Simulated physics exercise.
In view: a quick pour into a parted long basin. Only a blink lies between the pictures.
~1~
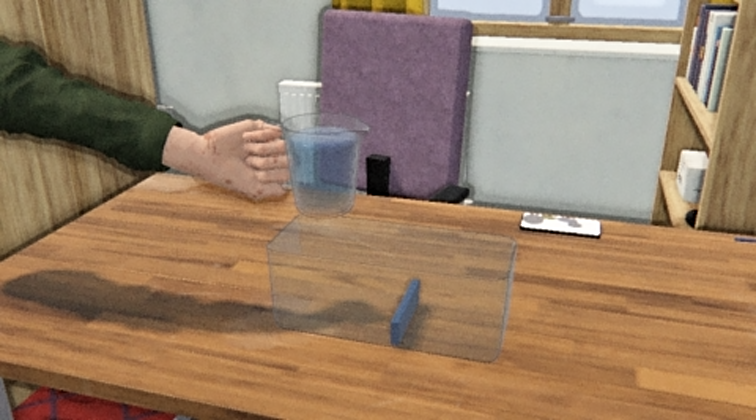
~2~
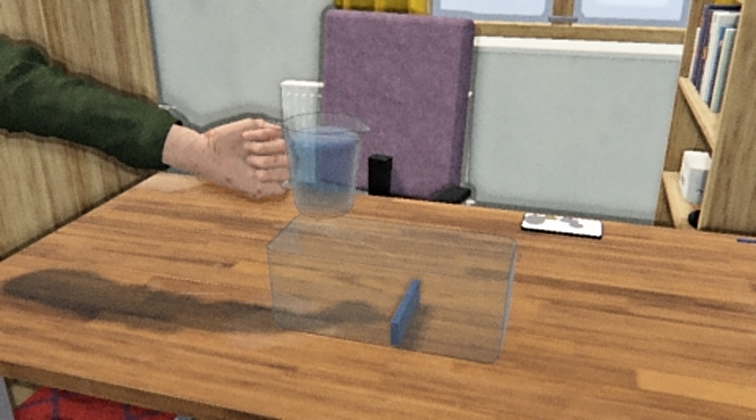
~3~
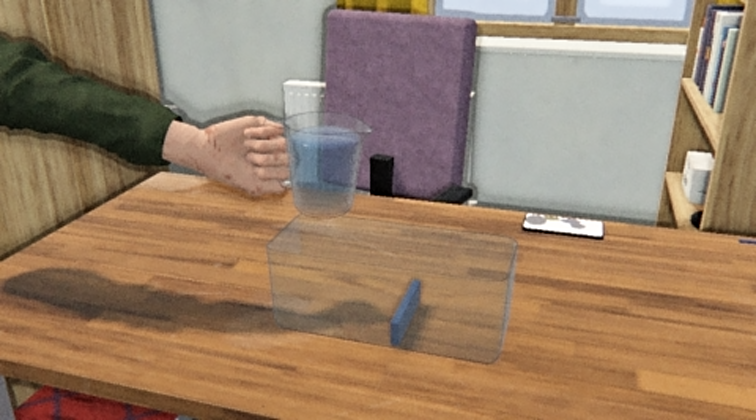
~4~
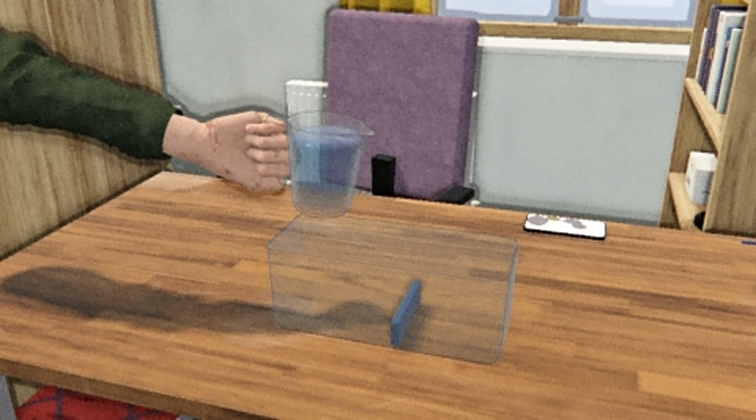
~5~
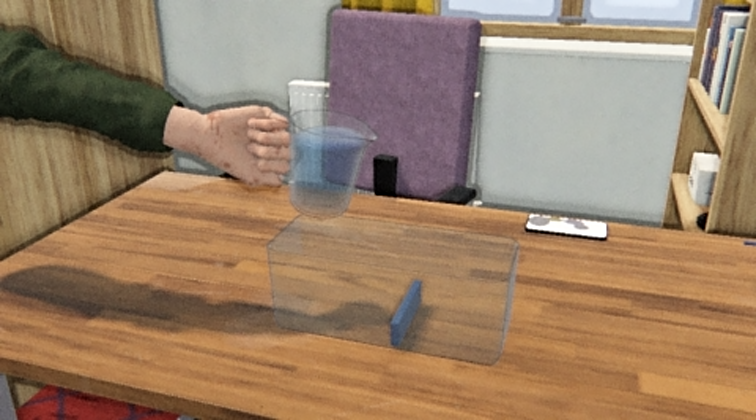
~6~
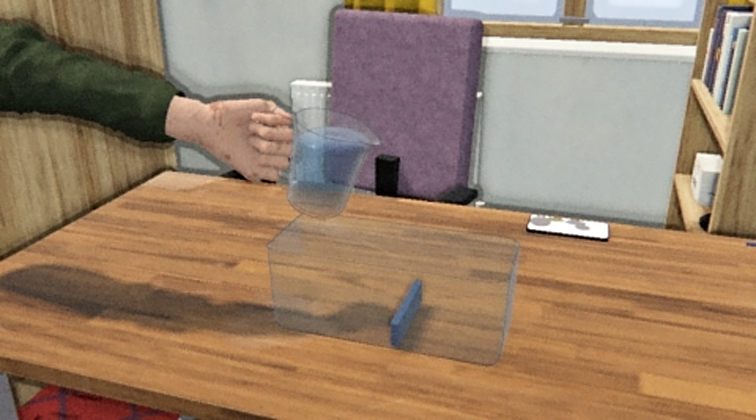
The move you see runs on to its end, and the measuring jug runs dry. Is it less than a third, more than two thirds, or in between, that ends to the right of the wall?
It comes to between a third and two thirds.
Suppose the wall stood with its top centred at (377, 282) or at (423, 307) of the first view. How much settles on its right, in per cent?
First some 90, then 30 per cent.
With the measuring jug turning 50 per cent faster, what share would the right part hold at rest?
About 35 per cent.
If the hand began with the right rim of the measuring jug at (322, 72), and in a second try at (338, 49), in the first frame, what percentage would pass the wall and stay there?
The first gives 10 %, the second 30 %.
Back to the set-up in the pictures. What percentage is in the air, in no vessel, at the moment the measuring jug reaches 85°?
Near 20 %.
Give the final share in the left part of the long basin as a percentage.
Some 50 per cent.
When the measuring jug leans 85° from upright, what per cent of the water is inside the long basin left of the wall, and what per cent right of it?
Left about 0, right about 15.
A moment on, the tilt is 85° and 66 per cent is still to pour, 0 is left of the wall and 14 right of it.
Next, the tilt is 118° and 8 per cent is still to pour, 37 is left of the wall and 49 right of it.
Then the tilt is 120° and 0 per cent is still to pour, 49 is left of the wall and 50 right of it.
Later the tilt is 120° and 0 per cent is still to pour, 49 is left of the wall and 50 right of it.
Finally, 49 per cent lies left of the wall, 50 right of it and 1 outside.
